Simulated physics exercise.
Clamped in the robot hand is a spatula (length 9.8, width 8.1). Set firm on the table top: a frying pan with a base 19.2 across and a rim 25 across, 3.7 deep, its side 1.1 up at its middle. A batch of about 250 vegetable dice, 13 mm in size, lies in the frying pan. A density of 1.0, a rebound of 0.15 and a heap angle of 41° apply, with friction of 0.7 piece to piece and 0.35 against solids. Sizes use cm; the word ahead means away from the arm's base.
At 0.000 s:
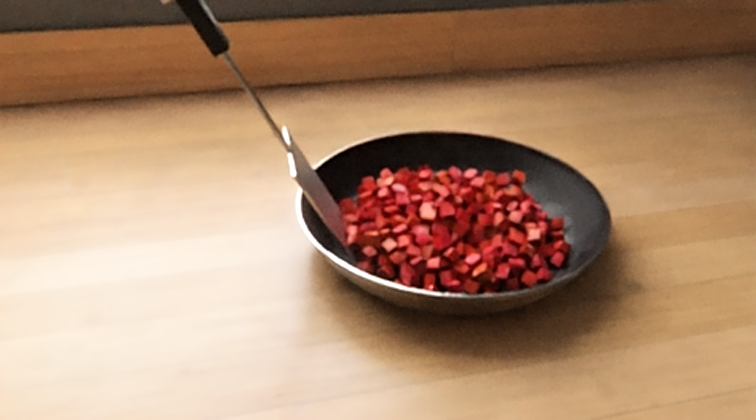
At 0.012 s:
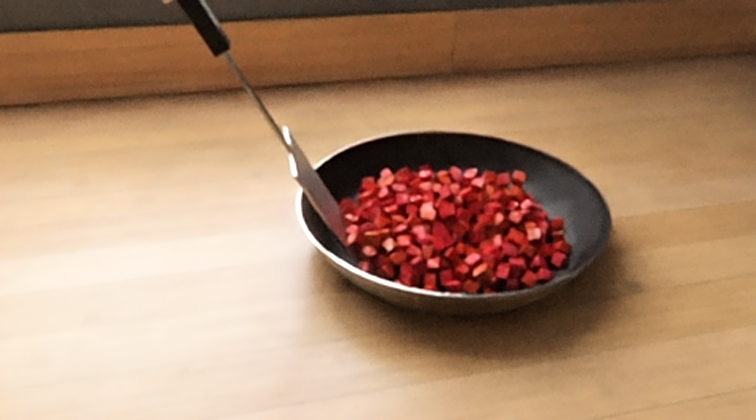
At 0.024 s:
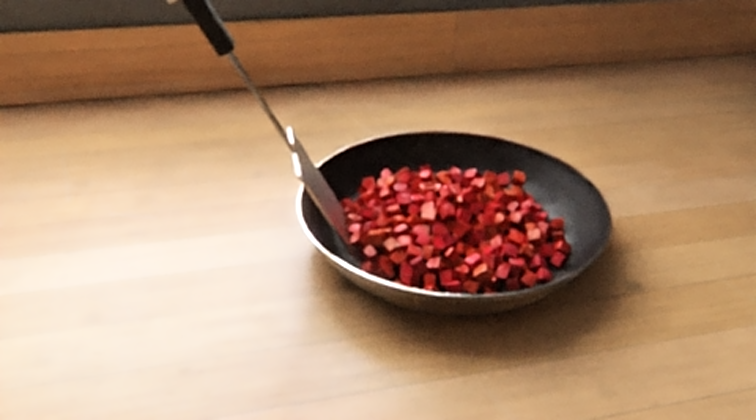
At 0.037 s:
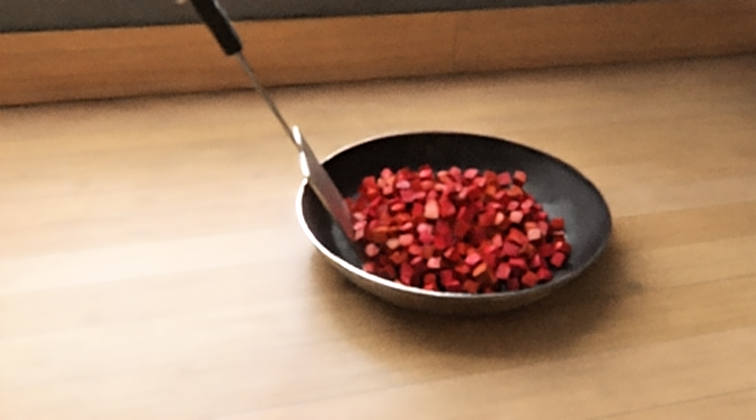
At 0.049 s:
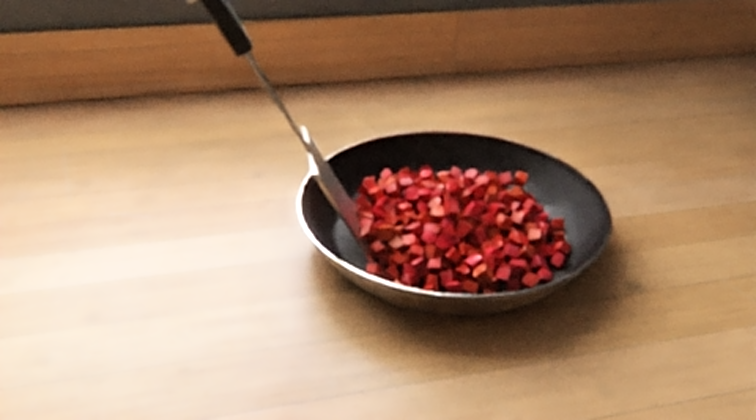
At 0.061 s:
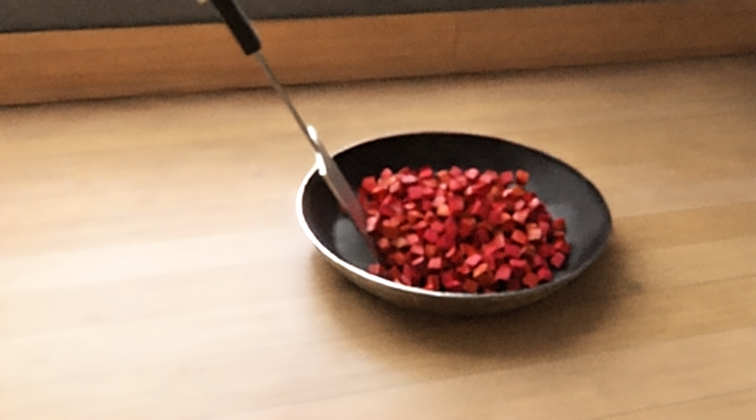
The footage shows a dark frying pan of small red diced vegetables on a wooden table top while a spatula, angled in at the left side, moves slowly a short way right against the pieces, which barely shift.
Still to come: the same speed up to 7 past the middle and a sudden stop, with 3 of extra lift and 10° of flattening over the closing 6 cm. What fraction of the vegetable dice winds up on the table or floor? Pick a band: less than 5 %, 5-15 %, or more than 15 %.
It falls in the band 5-15 %.
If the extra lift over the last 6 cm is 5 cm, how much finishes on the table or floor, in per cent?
It comes to around 5 percent.
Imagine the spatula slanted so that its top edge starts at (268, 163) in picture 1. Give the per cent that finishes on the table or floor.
15 percent or thereabouts.
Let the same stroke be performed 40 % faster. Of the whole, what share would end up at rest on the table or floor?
In that case, around 15 per cent would end on the table or floor.
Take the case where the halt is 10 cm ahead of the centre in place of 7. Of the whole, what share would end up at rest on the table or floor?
Then the share is near 35 in a hundred.
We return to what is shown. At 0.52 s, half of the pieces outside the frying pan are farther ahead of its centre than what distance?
It's close to 14 cm ahead of the centre.
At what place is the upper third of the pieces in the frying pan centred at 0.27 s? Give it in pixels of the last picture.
Near pixel (555, 188).
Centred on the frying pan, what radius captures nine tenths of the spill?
That works out to near 15 cm.
After 0.16 s, sloping 64°, highest piece 5 above the table; 254 in the frying pan.
After 0.27 s, sloping 60°, highest piece 6 above the table; 248 in the frying pan, 6 on the blade or in flight.
After 0.52 s, sloping 54°, highest piece 6 above the table; 229 in the frying pan, 23 on the table or floor, 2 on the blade or in flight.
After 1.57 s, sloping 54°, highest piece 6 above the table; 227 in the frying pan, 27 on the table or floor.
At rest, 227 in the frying pan, 27 on the table or floor. That is 11 % on the table or floor.
